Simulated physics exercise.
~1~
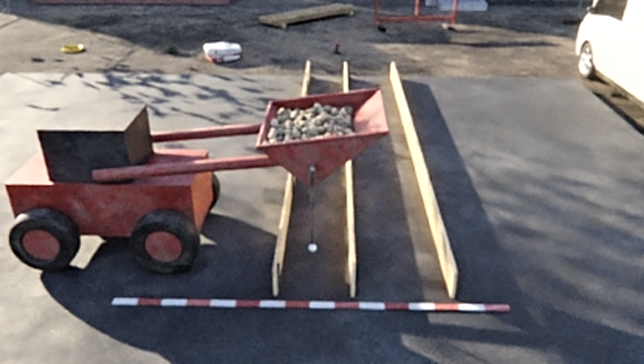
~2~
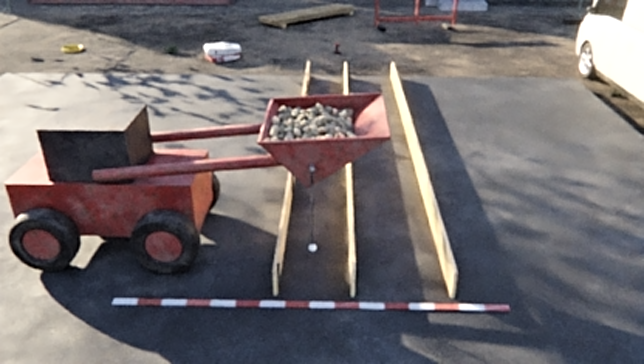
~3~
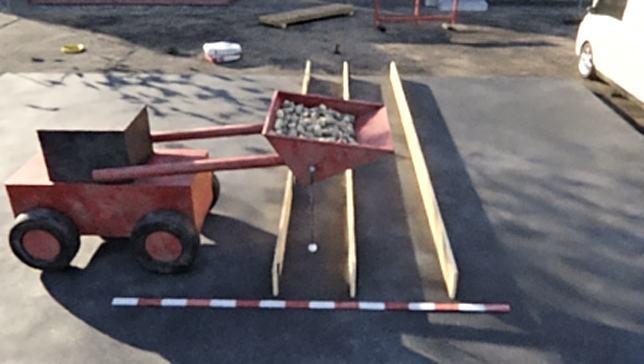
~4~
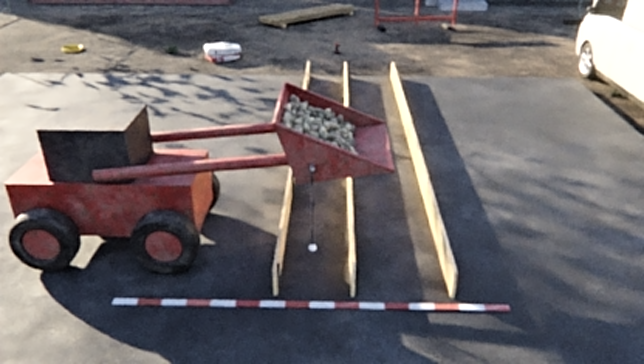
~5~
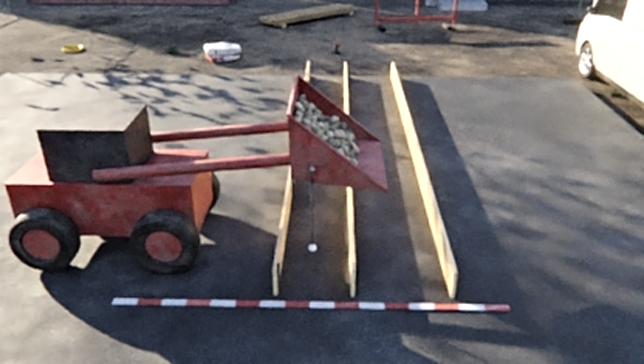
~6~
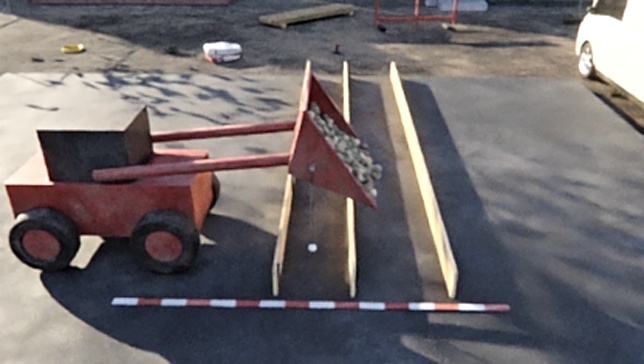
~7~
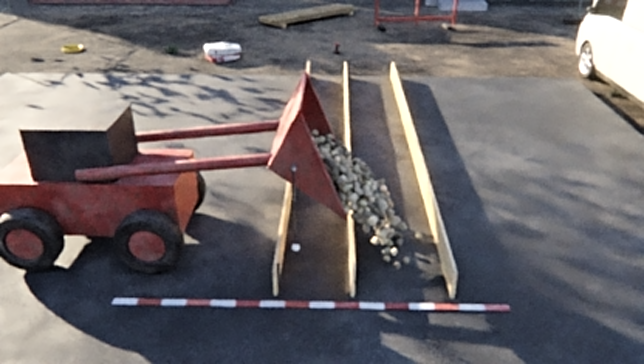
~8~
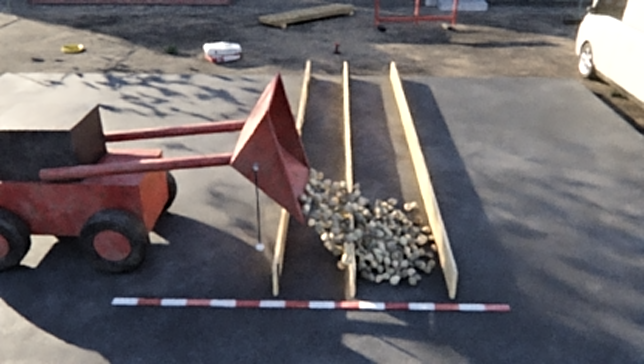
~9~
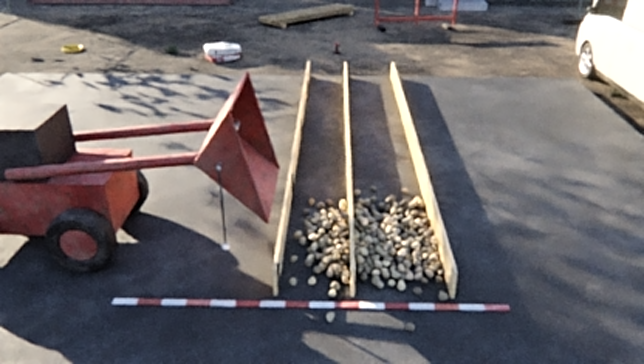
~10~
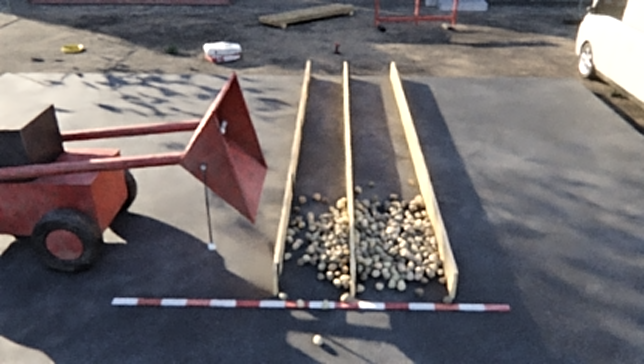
Red toy-like loader tipping its bucket of pale stones between wooden planks, then backing left, leaving a heap spread across both bays.
